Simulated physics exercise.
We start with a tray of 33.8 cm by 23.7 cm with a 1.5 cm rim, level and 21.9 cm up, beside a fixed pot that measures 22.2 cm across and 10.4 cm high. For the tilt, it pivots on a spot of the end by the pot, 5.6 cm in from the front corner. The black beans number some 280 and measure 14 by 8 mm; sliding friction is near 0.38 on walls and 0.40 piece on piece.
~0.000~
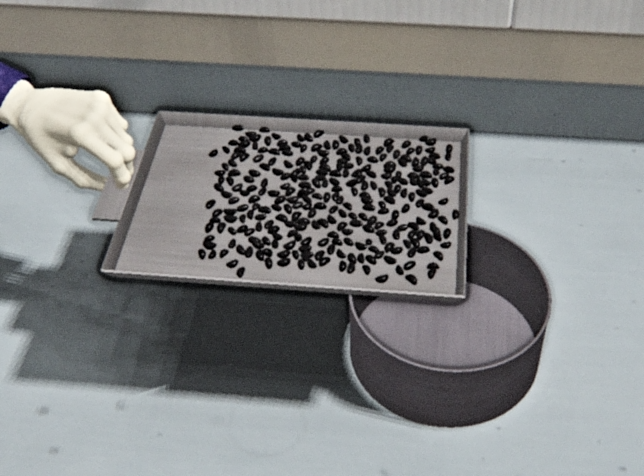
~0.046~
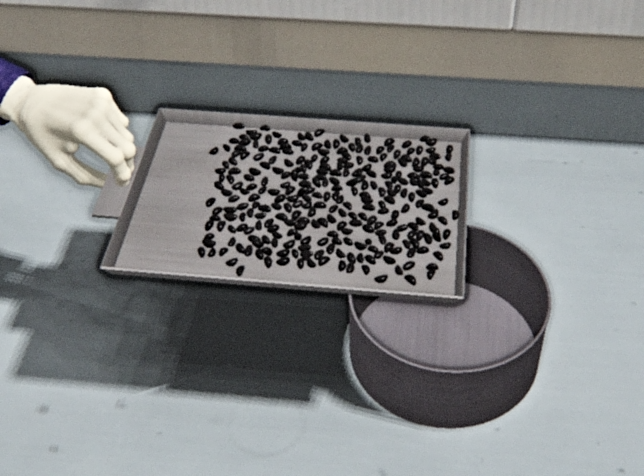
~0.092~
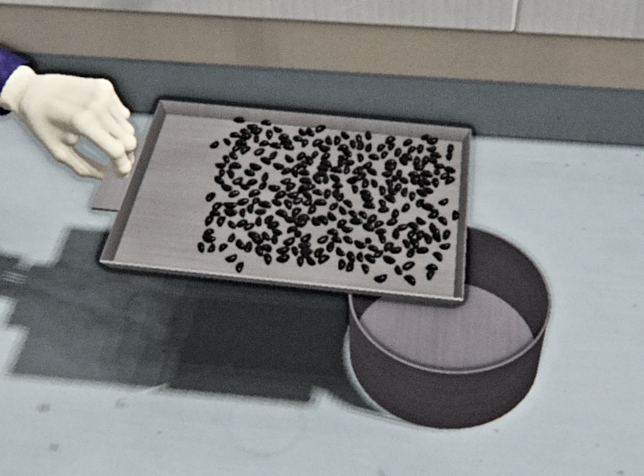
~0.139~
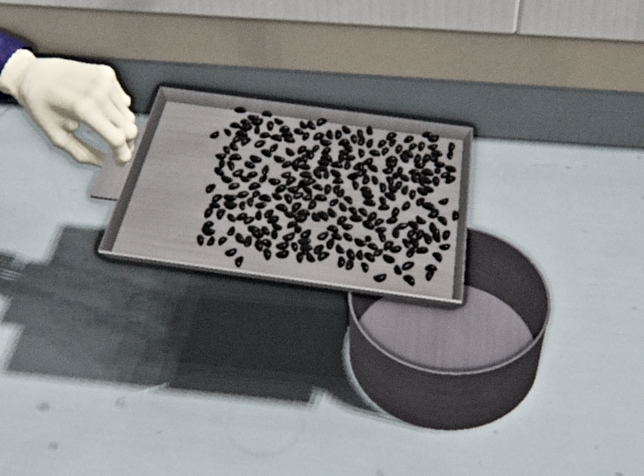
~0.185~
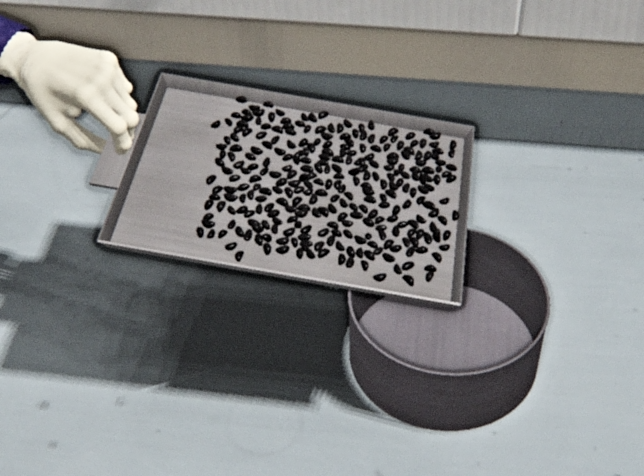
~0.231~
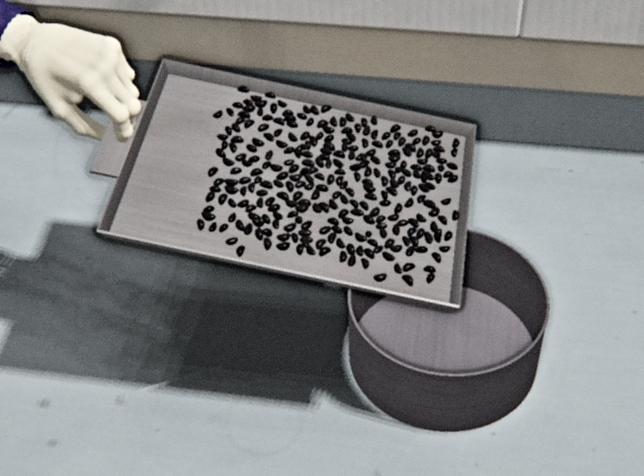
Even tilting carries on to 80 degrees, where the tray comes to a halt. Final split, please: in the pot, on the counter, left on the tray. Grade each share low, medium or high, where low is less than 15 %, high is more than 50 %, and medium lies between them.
Shares - pot: Medium, counter: High, left on the tray: Low.
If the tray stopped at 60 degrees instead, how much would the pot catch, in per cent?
In that case some 30 per cent.
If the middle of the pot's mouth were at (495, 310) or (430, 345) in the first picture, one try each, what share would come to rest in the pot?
The shares would be near 60 and 90 per cent respectively.
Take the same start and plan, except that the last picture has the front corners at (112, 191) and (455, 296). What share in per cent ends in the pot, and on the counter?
Per cent by place - pot 55, counter 45.
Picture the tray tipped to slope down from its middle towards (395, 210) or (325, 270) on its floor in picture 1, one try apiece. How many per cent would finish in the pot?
75 and 5 %.
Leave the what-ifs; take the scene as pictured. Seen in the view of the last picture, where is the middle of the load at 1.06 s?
At that moment the load's centre is around (481, 367).
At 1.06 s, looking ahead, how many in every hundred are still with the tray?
Estimate: Near 30 in a hundred.
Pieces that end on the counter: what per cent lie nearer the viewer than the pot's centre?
Share: Roughly 100 %.
After 0.73 s, tilt 44 degrees; the tray holds 100 %, the pot 0 %.
Then, at 1.06 s, tilt 66 degrees; the tray holds 30 %, the pot 10 %.
Then, at 1.49 s, tilt 80 degrees; the tray holds 0 %, the pot 30 %.
In the end, at 2.6 s, pot 30 %, counter 70 %, tray 0 %.
